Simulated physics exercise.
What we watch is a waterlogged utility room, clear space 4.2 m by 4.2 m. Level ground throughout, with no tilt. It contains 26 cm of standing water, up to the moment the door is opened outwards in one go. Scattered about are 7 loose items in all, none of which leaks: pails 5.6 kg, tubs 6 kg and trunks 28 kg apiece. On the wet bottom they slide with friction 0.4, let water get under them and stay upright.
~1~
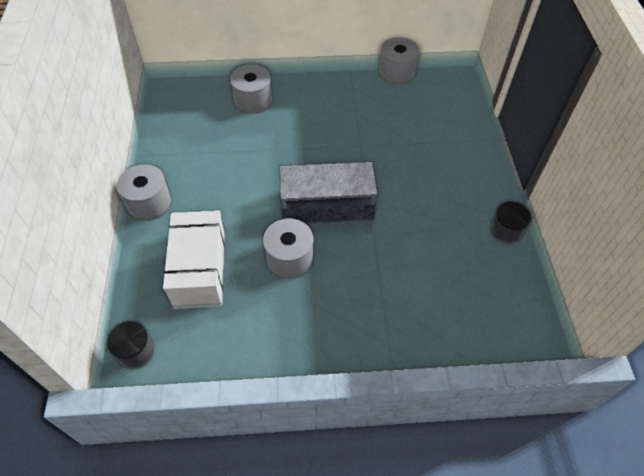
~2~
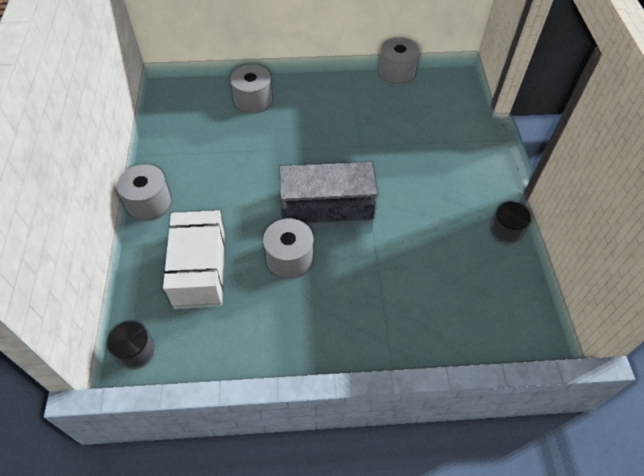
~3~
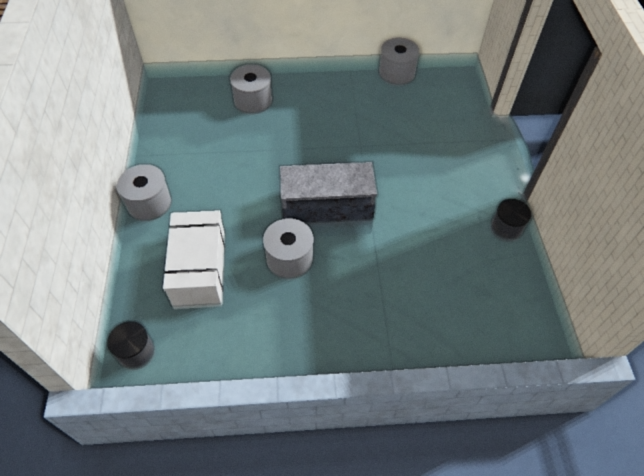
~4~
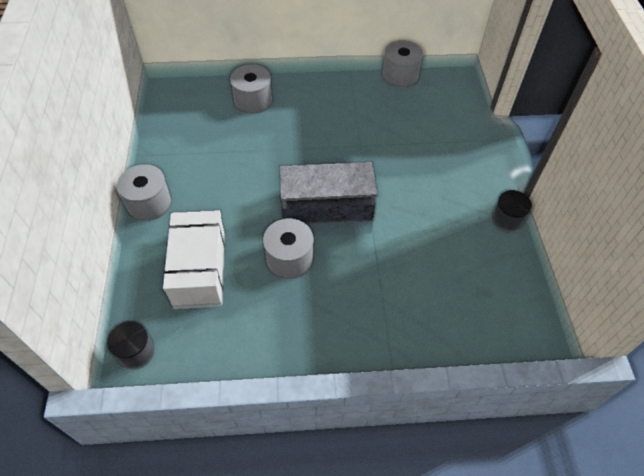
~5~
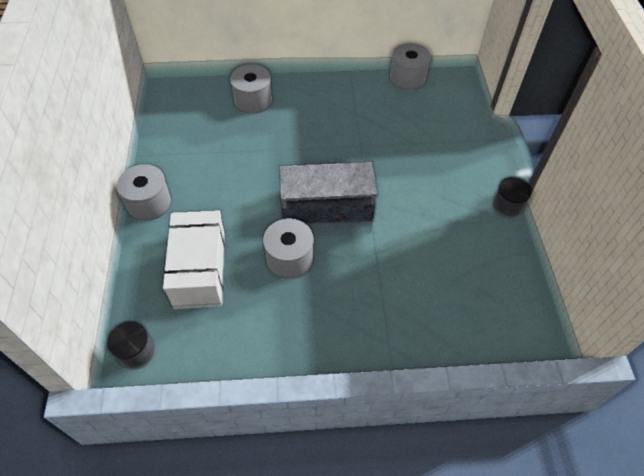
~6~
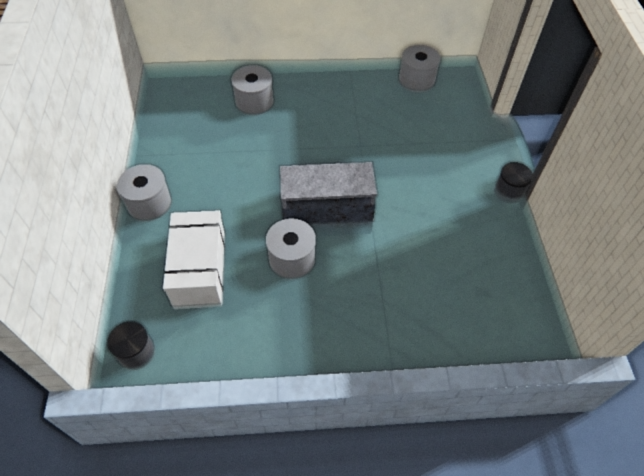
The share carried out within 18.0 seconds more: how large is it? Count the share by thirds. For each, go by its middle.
A third up to two thirds are cleared out.
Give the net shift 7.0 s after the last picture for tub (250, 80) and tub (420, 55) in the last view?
In order: 100 cm, then washed out.
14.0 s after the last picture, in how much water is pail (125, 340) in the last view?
About 12 cm.
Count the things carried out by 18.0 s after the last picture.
Adding them up, I get 4.
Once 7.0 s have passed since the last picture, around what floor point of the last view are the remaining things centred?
The average lands around (260, 228).
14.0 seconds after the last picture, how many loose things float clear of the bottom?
Then: 5.
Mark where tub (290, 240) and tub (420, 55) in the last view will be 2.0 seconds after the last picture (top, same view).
Roughly (333, 236), then roughly (459, 59).
Then, 2.0 s after the last picture 1 of 7 are out; 6 afloat.
Then, 7.0 s after the last picture 2 of 7 are out; 5 afloat.
Then, 14.0 s after the last picture 2 of 7 are out; 5 afloat.
Then, 18.0 s after the last picture 4 of 7 are out; 3 afloat.
